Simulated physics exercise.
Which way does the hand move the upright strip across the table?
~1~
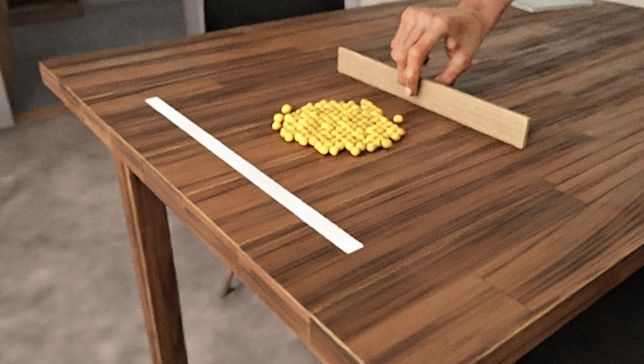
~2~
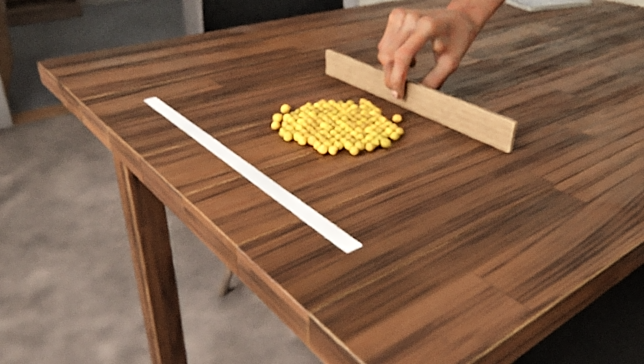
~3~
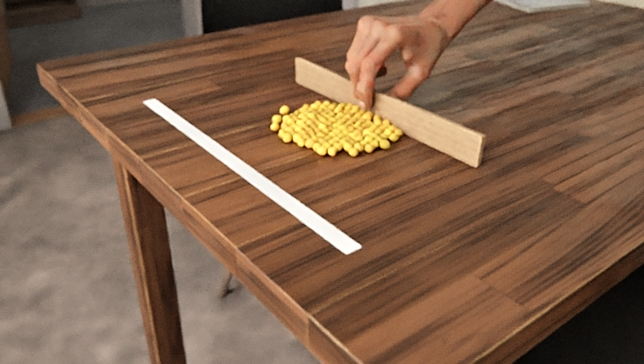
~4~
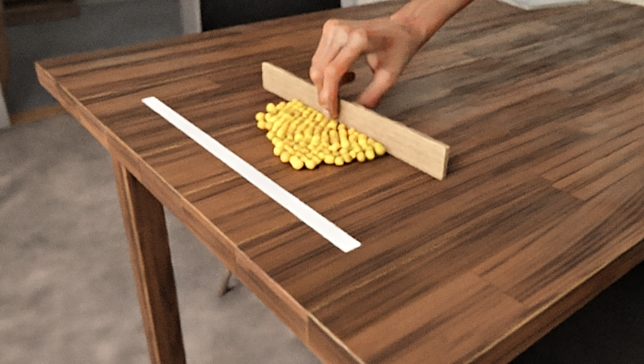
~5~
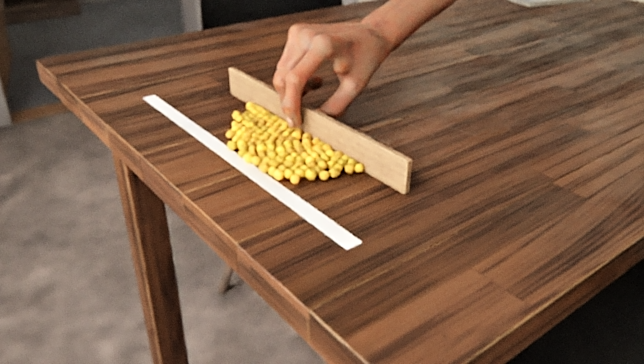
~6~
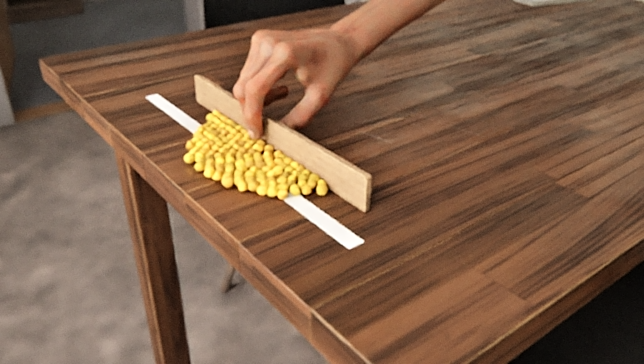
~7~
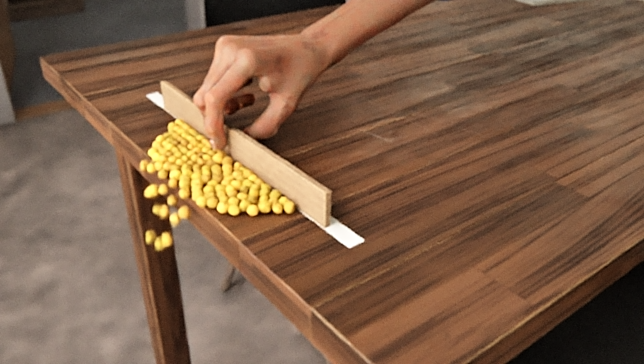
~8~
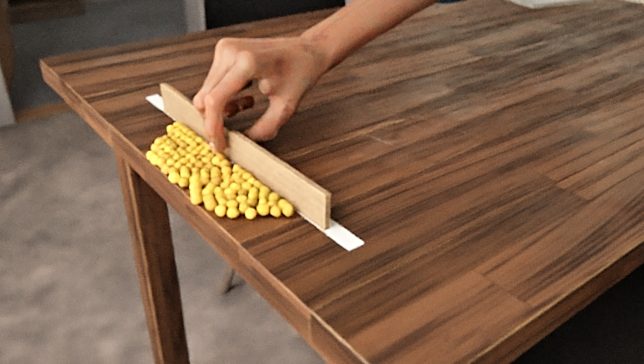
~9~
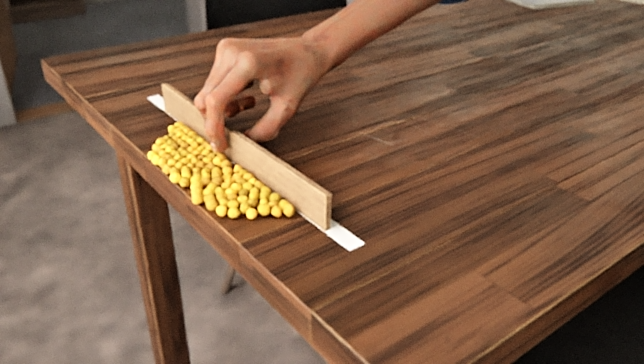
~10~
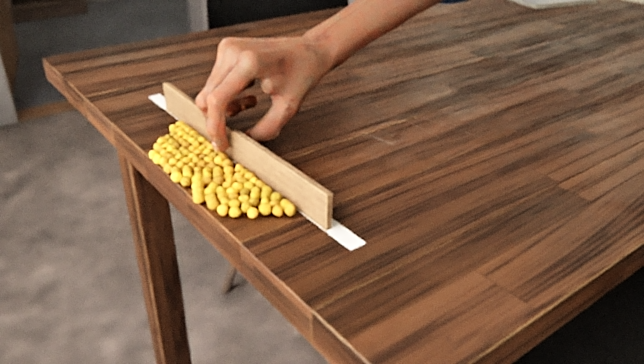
The hand moves the upright strip to the left, towards the white tape.
